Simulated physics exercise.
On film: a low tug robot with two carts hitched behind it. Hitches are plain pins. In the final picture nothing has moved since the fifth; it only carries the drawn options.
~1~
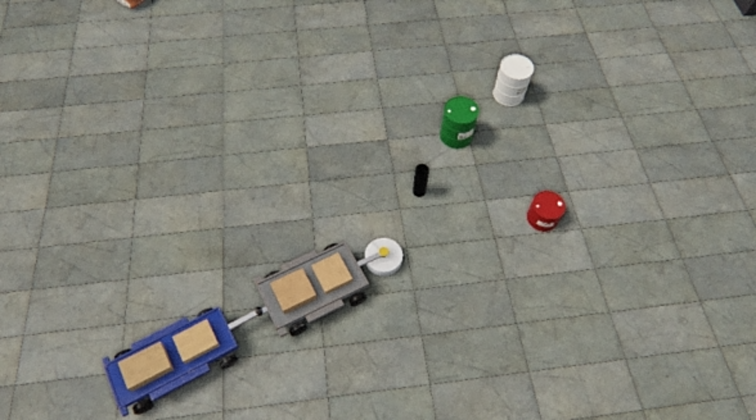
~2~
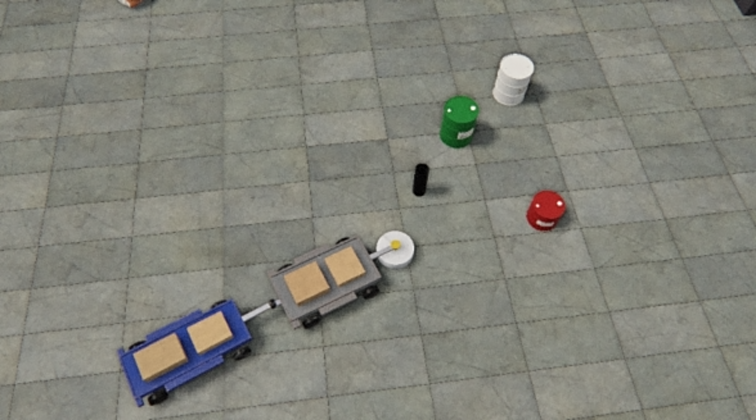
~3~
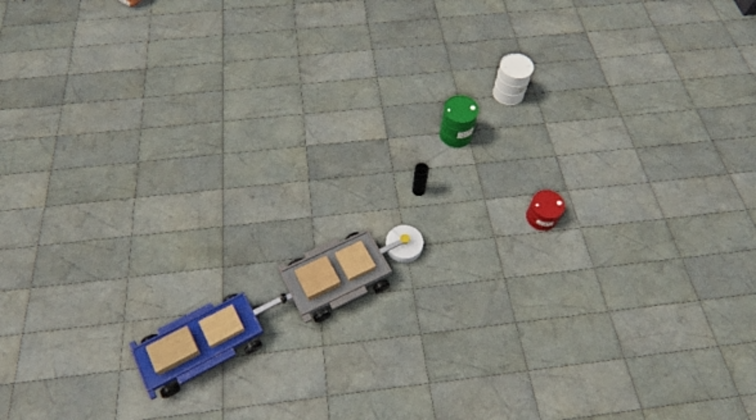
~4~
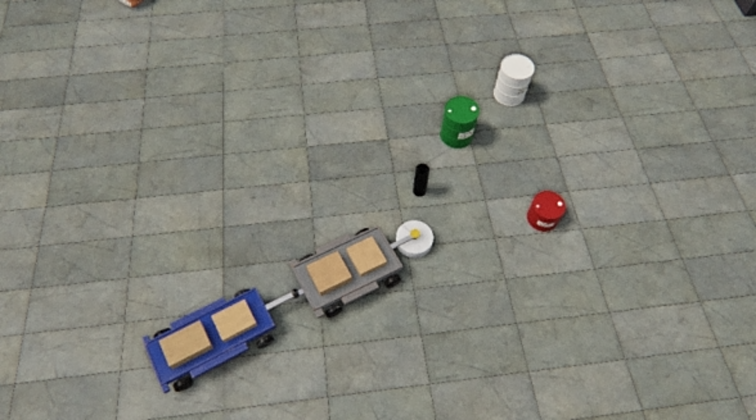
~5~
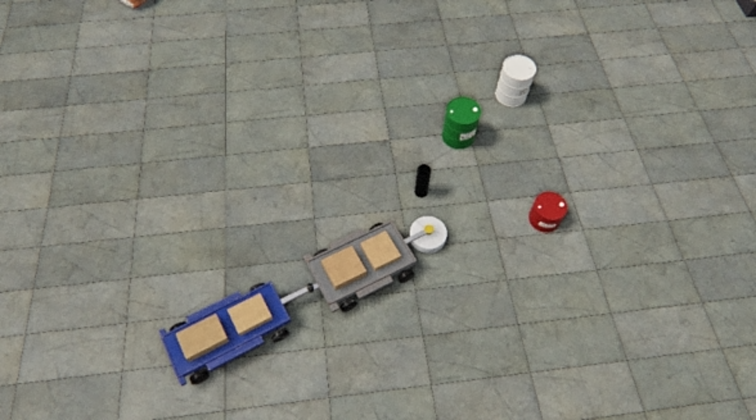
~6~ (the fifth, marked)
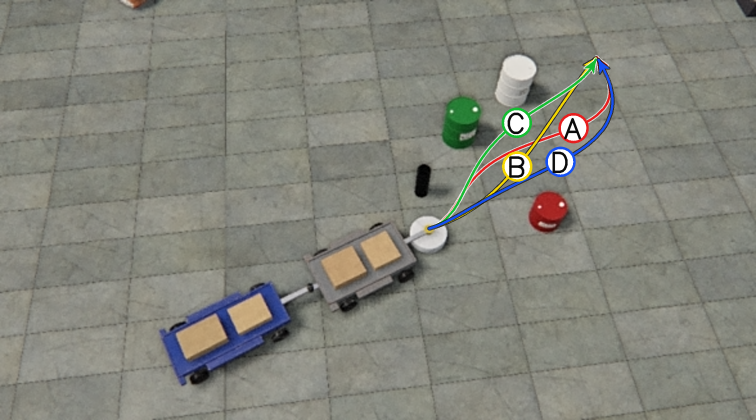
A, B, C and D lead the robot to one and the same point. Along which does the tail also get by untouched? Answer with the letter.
Route B touches nothing.
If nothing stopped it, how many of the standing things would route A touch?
In all, one.
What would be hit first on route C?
The black post.
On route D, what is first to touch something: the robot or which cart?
The grey cart touches first.
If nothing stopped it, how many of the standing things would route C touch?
Three.
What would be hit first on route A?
It meets the black post.
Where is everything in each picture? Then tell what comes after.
Grey cart (312, 285); blue cart (172, 356); green drum (456, 136), in the first picture.
Robot (395, 249); grey cart (325, 278); blue cart (186, 347); white drum (509, 94), in the second picture.
Robot (405, 243); grey cart (336, 272); blue cart (198, 340); red tub (542, 217), in the third picture.
Robot (415, 238); grey cart (347, 267); blue cart (211, 335); white drum (509, 94), in the fourth picture.
Robot (428, 233); grey cart (362, 262); blue cart (227, 328); red tub (544, 219); black post (421, 192); white drum (511, 95), in the fifth picture.
On the marked copy, A from (429, 229) via (541, 140) to (597, 57); B from (429, 229) via (533, 146) to (596, 58); C from (429, 229) via (509, 129) to (596, 60); D from (429, 229) via (566, 159) to (598, 60).
Following B. Soon after the start, robot (509, 179), last cart (337, 274).
Later, robot (557, 114), last cart (432, 223).
In the end, robot (594, 63), last cart (497, 171); nothing has been touched.
As for the rest, A meets the black post; C meets the green drum, black post and white drum; D meets the red tub.
